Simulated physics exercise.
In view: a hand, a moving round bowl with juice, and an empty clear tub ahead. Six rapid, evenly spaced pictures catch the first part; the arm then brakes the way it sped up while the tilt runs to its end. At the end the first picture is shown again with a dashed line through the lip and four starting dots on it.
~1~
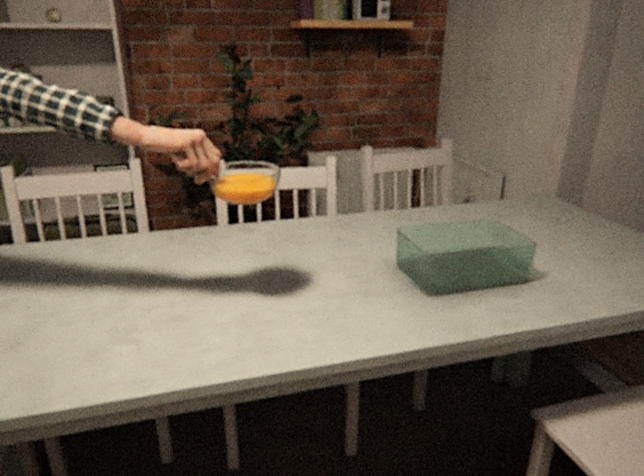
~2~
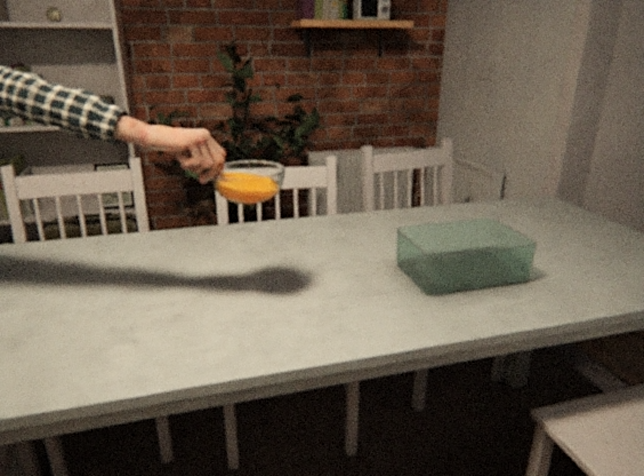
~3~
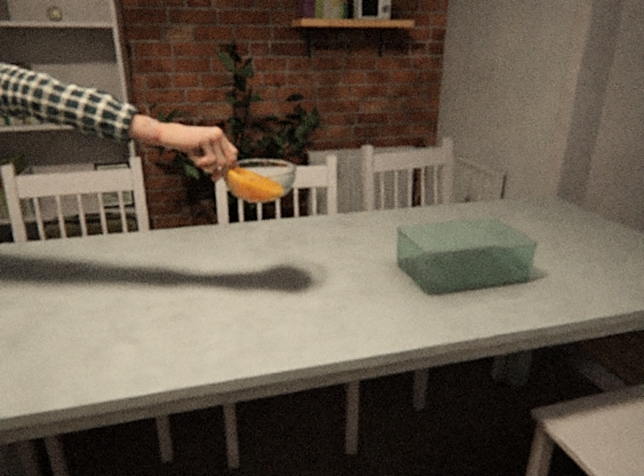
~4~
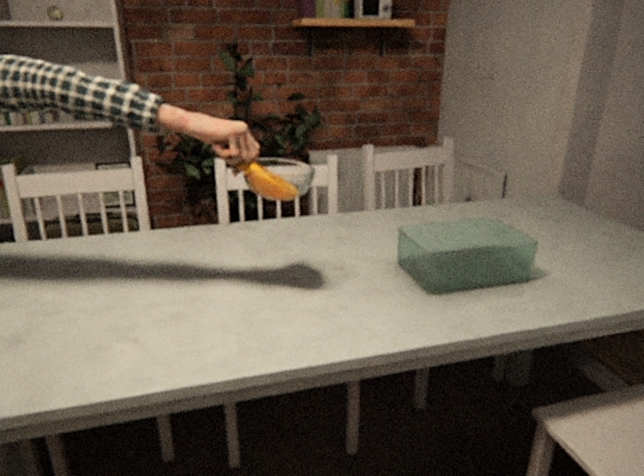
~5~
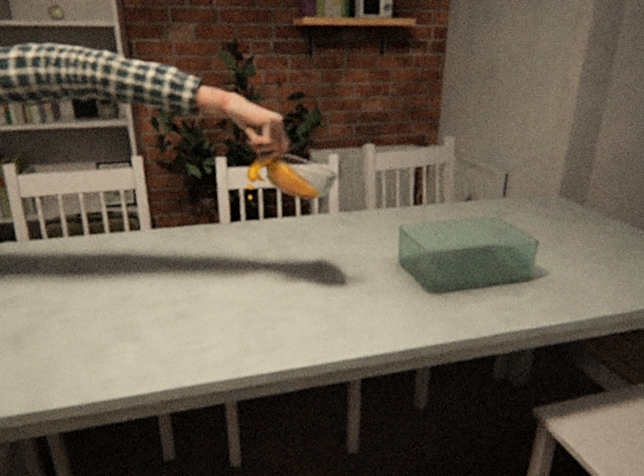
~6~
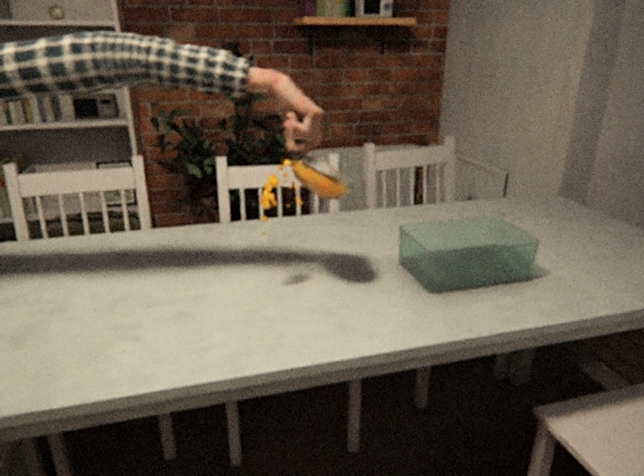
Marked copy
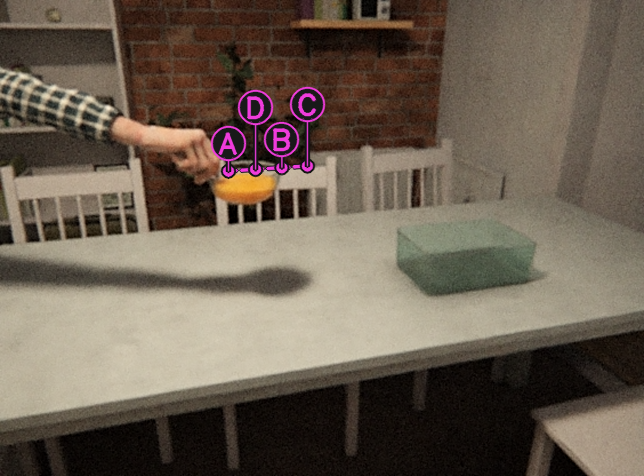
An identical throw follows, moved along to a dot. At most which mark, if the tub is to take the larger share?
That is dot D.
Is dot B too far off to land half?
No, that is safe.
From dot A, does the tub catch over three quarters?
No.
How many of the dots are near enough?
Three of the four.
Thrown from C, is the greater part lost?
No, not at all.
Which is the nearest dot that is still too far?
That is dot A.
On the marked copy, A at (228, 171); B at (281, 167); C at (307, 166); D at (255, 169).
With A, about 27 % lands in the tub, 65 % falls short and 7 % goes beside or beyond.
With B, about 71 % lands in the tub, 14 % falls short and 15 % goes beside or beyond.
With C, about 77 % lands in the tub, 16 % falls short and 7 % goes beside or beyond.
With D, about 65 % lands in the tub, 26 % falls short and 10 % goes beside or beyond.
